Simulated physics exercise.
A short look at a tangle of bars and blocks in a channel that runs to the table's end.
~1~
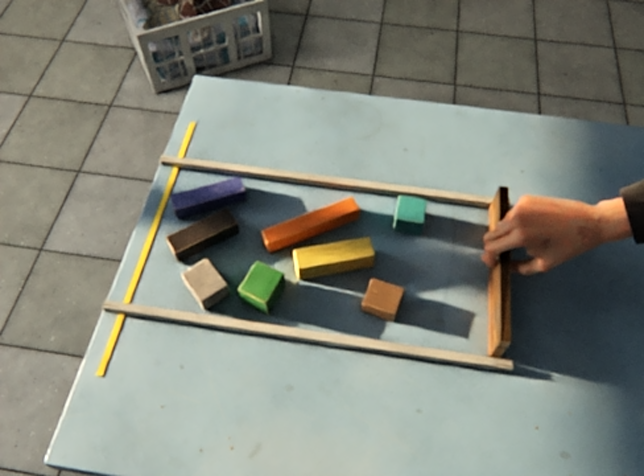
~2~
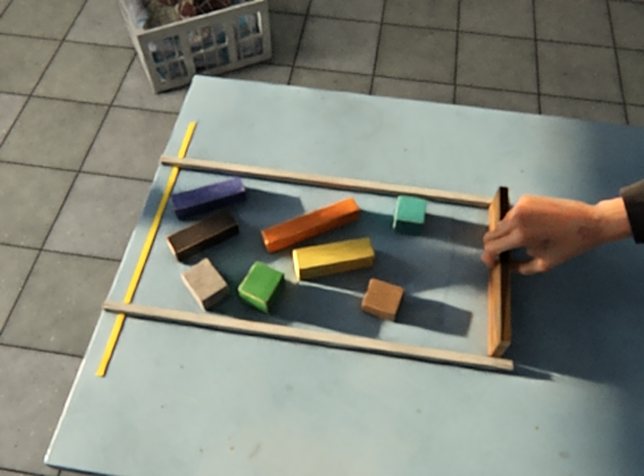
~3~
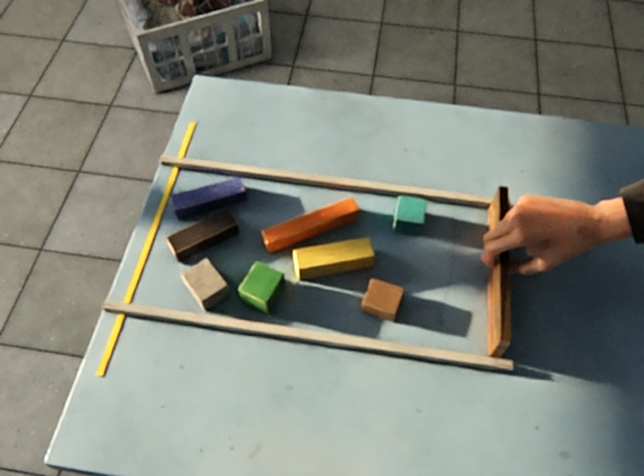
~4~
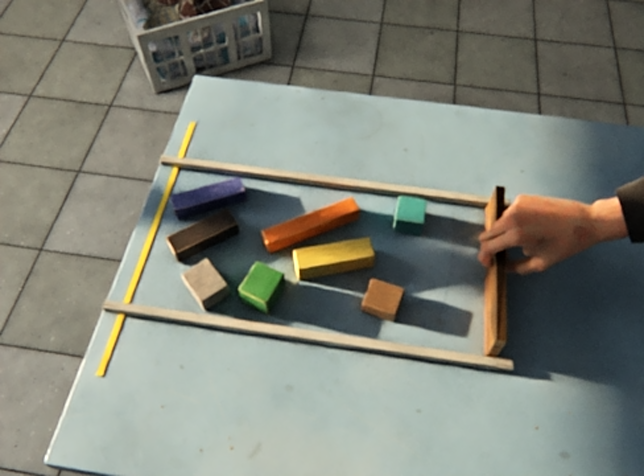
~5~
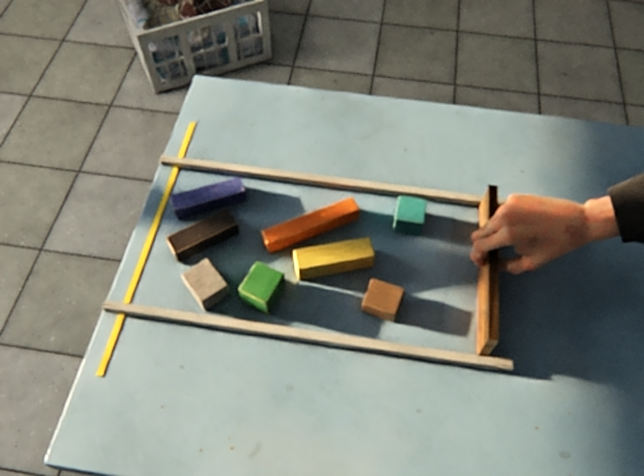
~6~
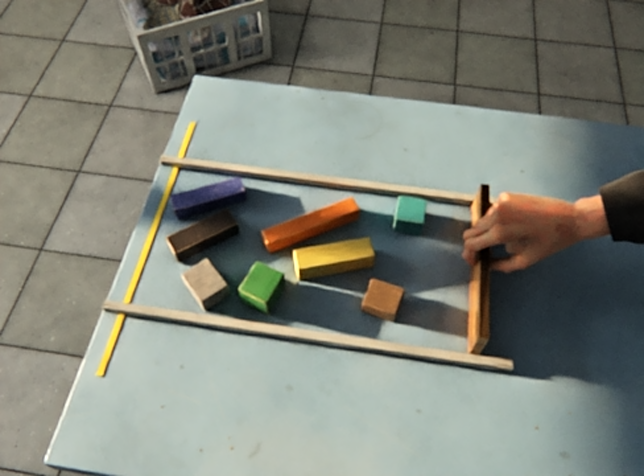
Coloured bars and blocks lie scattered between two wooden rails on a pale blue table, seen from above, with grey floor tiles beyond. Blue, black and grey pieces sit near yellow tape at the left, green, orange and yellow ones in the middle, turquoise and brown further right. A hand holding an upright board at the right slides it slightly left, while the pieces and camera stay still.
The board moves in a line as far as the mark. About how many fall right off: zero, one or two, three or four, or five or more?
The number that fall off is five or more.
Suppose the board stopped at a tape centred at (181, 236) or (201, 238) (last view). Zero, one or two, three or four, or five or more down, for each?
The falls would be three to four; three to four.
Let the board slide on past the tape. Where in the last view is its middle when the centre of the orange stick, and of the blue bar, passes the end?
At (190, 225) for the orange stick; at (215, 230) for the blue bar.
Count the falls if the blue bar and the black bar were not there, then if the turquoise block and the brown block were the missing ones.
4 in the first case, 5 in the second.
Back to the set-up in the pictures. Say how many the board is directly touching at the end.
It touches 2.
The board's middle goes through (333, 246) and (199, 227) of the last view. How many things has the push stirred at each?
The counts are 4 and 8.
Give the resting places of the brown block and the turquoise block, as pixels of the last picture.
Near (120, 265) and (154, 182).
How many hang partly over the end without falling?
Overhanging: 2.
Soon after, none off yet; blue bar at rest near (209, 198); black bar at rest near (203, 235); grey block at rest near (206, 285).
At rest, the number that fall off is five or more; fallen, yellow bar, orange stick, green block, grey block, black bar and blue bar.
